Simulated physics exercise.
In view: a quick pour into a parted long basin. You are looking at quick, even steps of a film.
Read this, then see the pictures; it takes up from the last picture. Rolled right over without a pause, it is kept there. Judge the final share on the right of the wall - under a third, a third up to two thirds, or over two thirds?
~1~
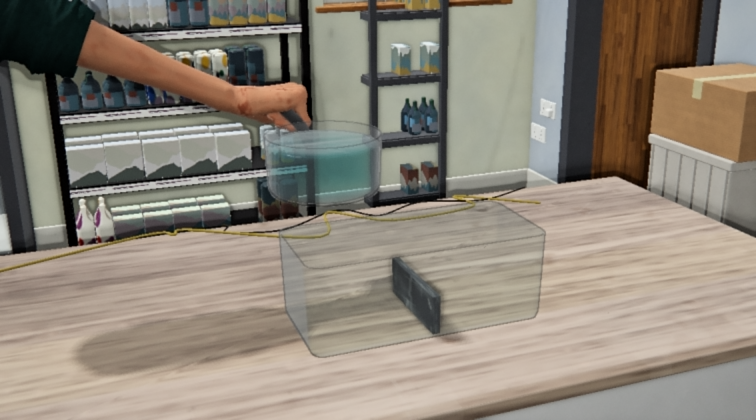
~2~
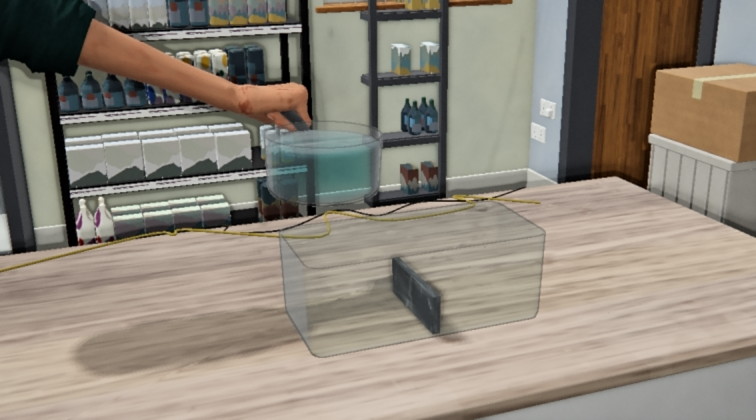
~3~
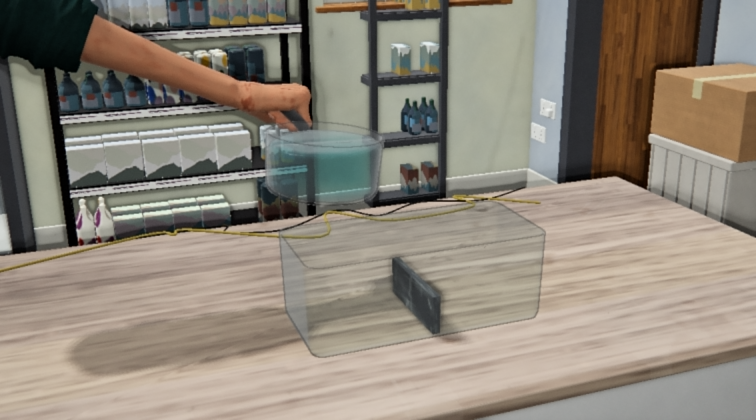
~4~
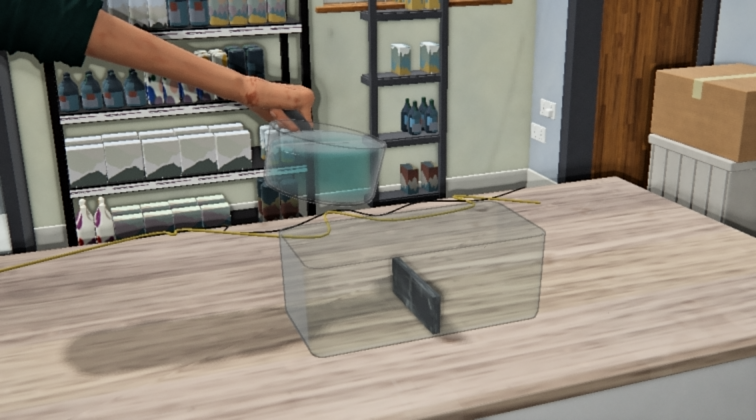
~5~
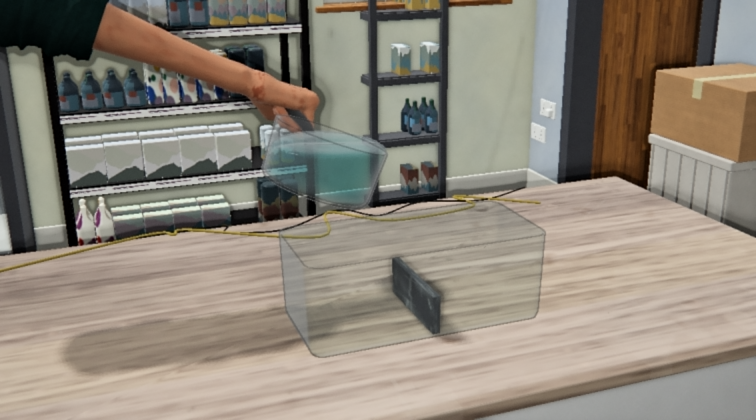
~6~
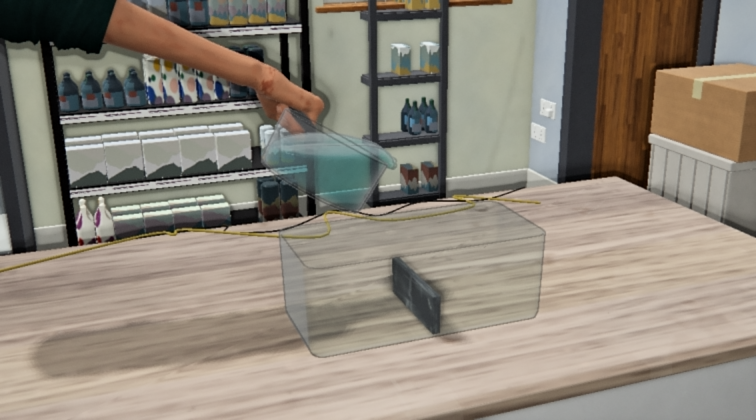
The right of the wall is going to hold one third to two thirds.
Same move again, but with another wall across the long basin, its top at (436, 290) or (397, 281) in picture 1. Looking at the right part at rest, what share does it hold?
The first placement gives around 30 percent, the second 70 percent.
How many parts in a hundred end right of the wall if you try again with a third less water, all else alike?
About 25 in a hundred.
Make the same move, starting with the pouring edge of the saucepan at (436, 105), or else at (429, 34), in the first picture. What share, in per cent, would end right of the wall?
First try: Near 90 percent; second try: Near 85 percent.
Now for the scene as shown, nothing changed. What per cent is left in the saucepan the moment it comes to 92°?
Remaining share, estimated: 25 %.
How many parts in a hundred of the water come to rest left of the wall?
Something like 50 per cent, roughly.
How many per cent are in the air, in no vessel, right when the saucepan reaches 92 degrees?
Share out of both vessels: Approx. 30 %.
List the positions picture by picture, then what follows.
In the first frame, it leans 0°; its right rim is at (377, 130); the water meets the walls at (267, 148) and (374, 137); the long basin's rim runs from (291, 250) to (521, 217); the wall's top is at (415, 277).
In the second frame, it leans 1°; its right rim is at (378, 131); the water meets the walls at (268, 147) and (375, 137).
In the third frame, it leans 6°; its right rim is at (380, 135); the water meets the walls at (269, 146) and (376, 139).
In the fourth frame, it leans 12°; its right rim is at (381, 142); the water meets the walls at (270, 145) and (379, 140).
In the fifth frame, it leans 21°; its right rim is at (383, 151); the water meets the walls at (270, 148) and (379, 145); 1 per cent is over the edge.
In the sixth frame, it leans 32°; its right rim is at (383, 162); the water meets the walls at (268, 148) and (378, 151); 6 per cent is over the edge.
A moment on, the saucepan is tipped on its side and 27 per cent is still to pour, 12 is left of the wall and 30 right of it.
Next, the saucepan is tipped right over and 5 per cent is still to pour, 43 is left of the wall and 47 right of it.
Then the saucepan is tipped right over and 0 per cent is still to pour, 51 is left of the wall and 47 right of it.
Later the saucepan is tipped right over and 0 per cent is still to pour, 52 is left of the wall and 47 right of it.
At rest 52 per cent lies left of the wall, 47 right of it and 1 outside.
